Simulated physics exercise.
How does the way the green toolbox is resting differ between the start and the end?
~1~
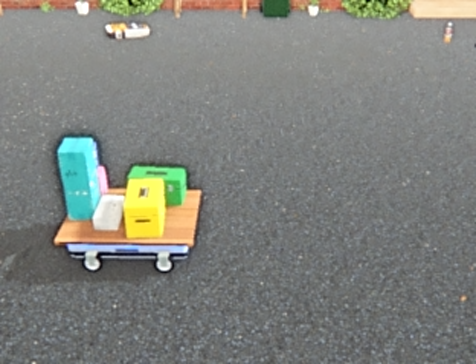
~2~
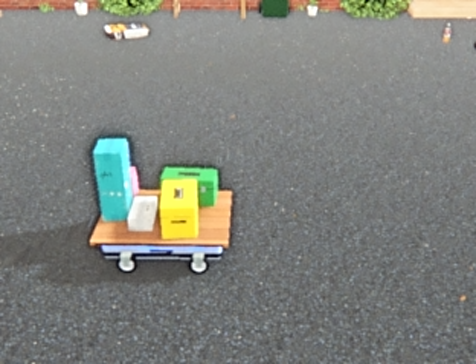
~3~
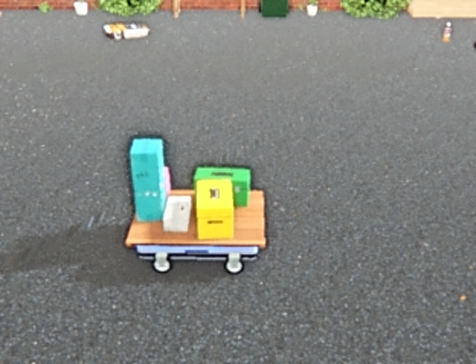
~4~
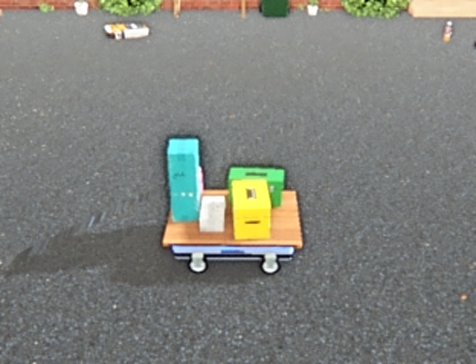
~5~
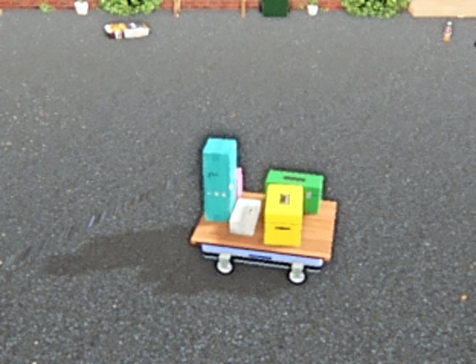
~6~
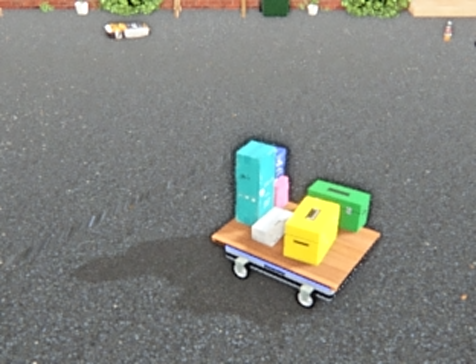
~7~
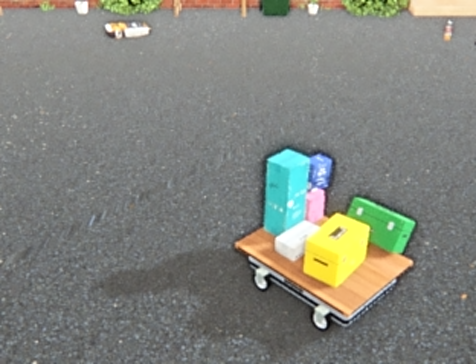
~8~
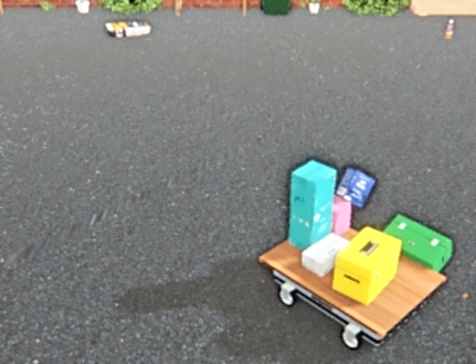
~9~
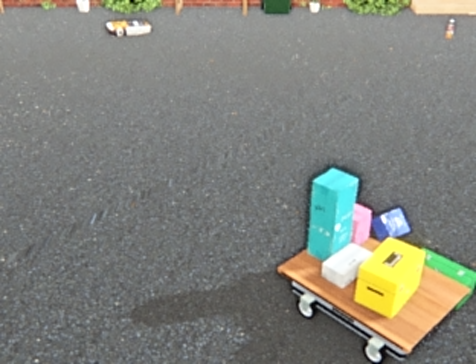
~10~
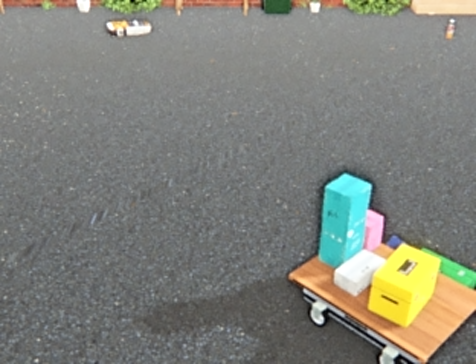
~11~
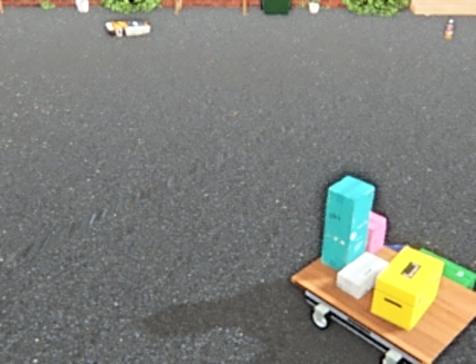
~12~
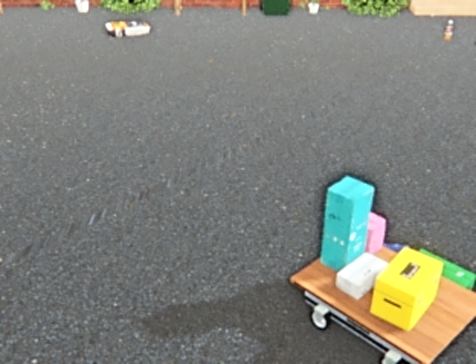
At the start the green toolbox stands upright on the cart's deck. By the end it is lying on its side on the ground, partly hidden behind the cart.
Flat cart carrying coloured boxes rolling right and curving toward the viewer, green and blue boxes toppling off before it stops.
